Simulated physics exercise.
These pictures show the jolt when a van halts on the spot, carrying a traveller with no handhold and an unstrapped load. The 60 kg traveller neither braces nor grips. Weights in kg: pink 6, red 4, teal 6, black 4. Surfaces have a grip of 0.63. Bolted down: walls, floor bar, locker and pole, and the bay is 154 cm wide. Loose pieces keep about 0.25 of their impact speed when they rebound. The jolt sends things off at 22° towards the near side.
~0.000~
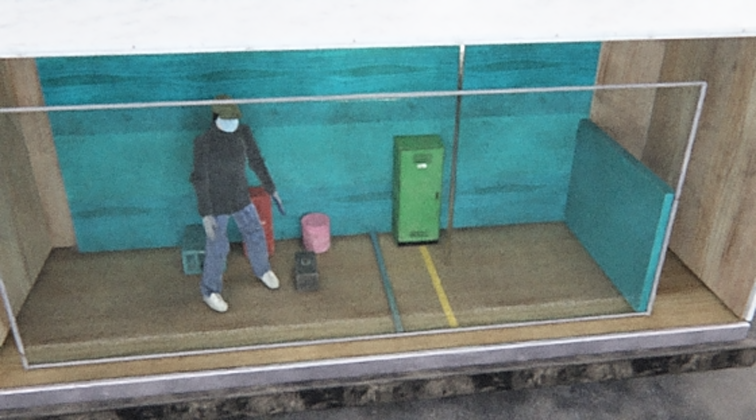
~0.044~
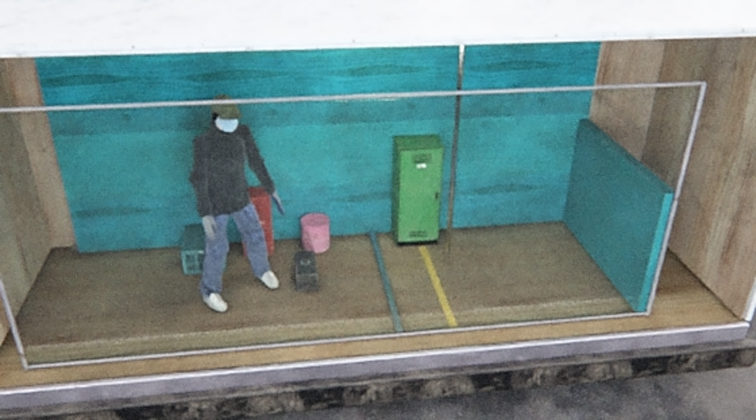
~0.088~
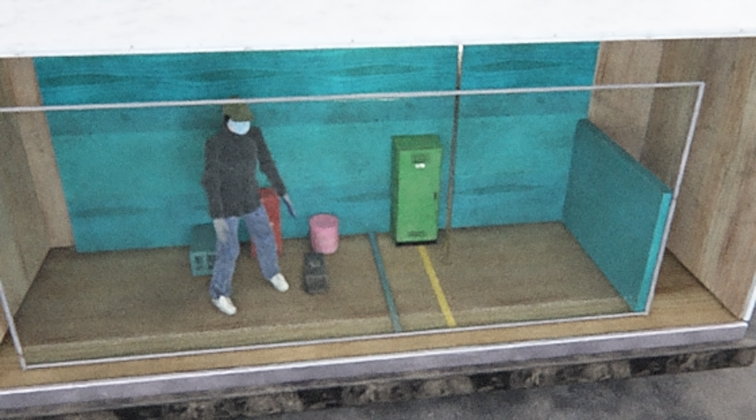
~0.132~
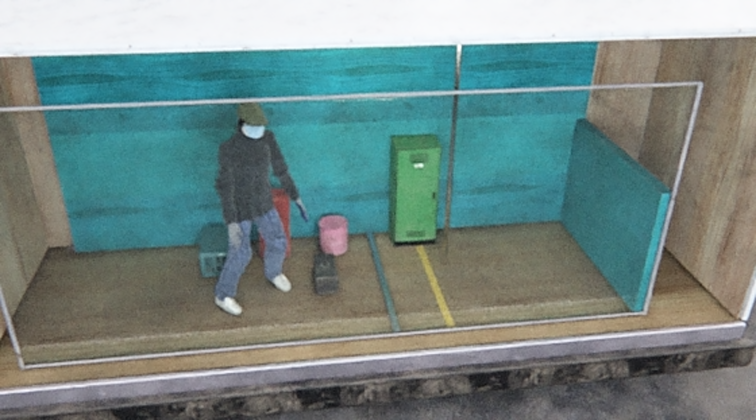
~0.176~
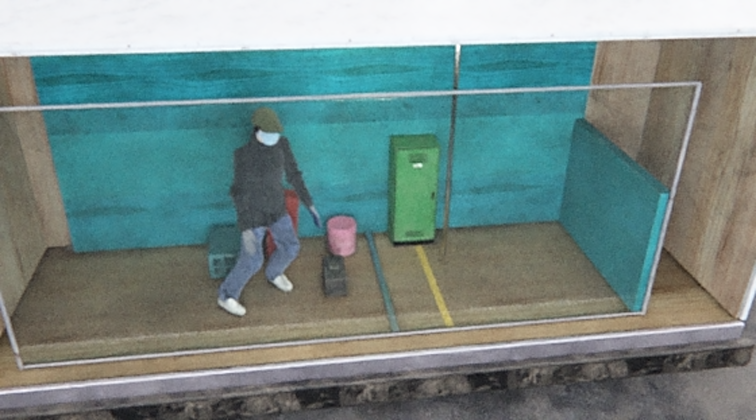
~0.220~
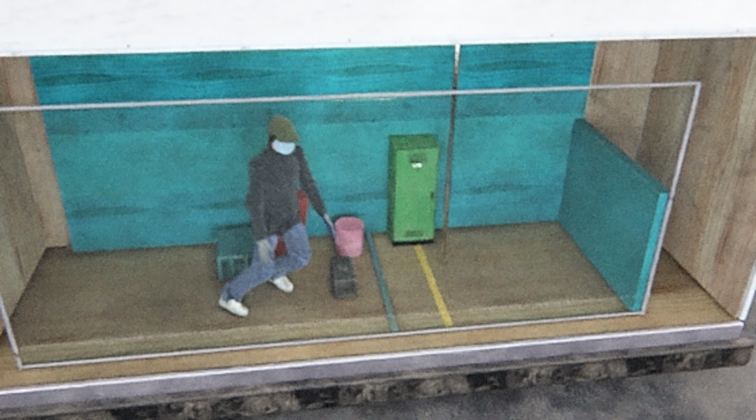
The clip shows a masked figure in a cap standing still in a teal-walled bay, then leaning right with knees bending as the crate, red object, pink bucket and small dark item slide right past a stationary green locker's left side.
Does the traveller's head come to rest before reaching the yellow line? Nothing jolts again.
No, it goes beyond the line.
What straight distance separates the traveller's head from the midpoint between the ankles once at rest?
Distance head to ankle midpoint: Approx. 130 cm.
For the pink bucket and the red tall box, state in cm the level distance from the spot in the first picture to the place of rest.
Pink bucket: 45; red tall box: 60.
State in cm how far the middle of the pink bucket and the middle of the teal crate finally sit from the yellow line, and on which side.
Result: Pink bucket = 60 cm short, teal crate = 140 cm short.
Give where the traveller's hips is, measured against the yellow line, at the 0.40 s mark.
Measured short of the mark: Approx. 80 cm.
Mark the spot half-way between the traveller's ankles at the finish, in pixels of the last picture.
Around (302, 304).
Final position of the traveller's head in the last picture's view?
Roughly at (476, 302).
After 0.40 s the traveller's head is 76 cm short of the yellow line, near (346, 198) in the last picture's view; the teal crate 143 cm short of the yellow line, tilted 0°.
After 0.65 s the traveller's head is 11 cm short of the yellow line, near (437, 251) in the last picture's view.
After 1.05 s the traveller's head is 22 cm past the yellow line, near (476, 301) in the last picture's view; the teal crate 141 cm short of the yellow line, tilted 0°.
At rest, 2.0 s, pink bucket stops short of the yellow line; red tall box stops short of the yellow line; teal crate stops short of the yellow line; black toolbox stops short of the yellow line; traveller's hips stop short of the yellow line; traveller's head crosses the yellow line.
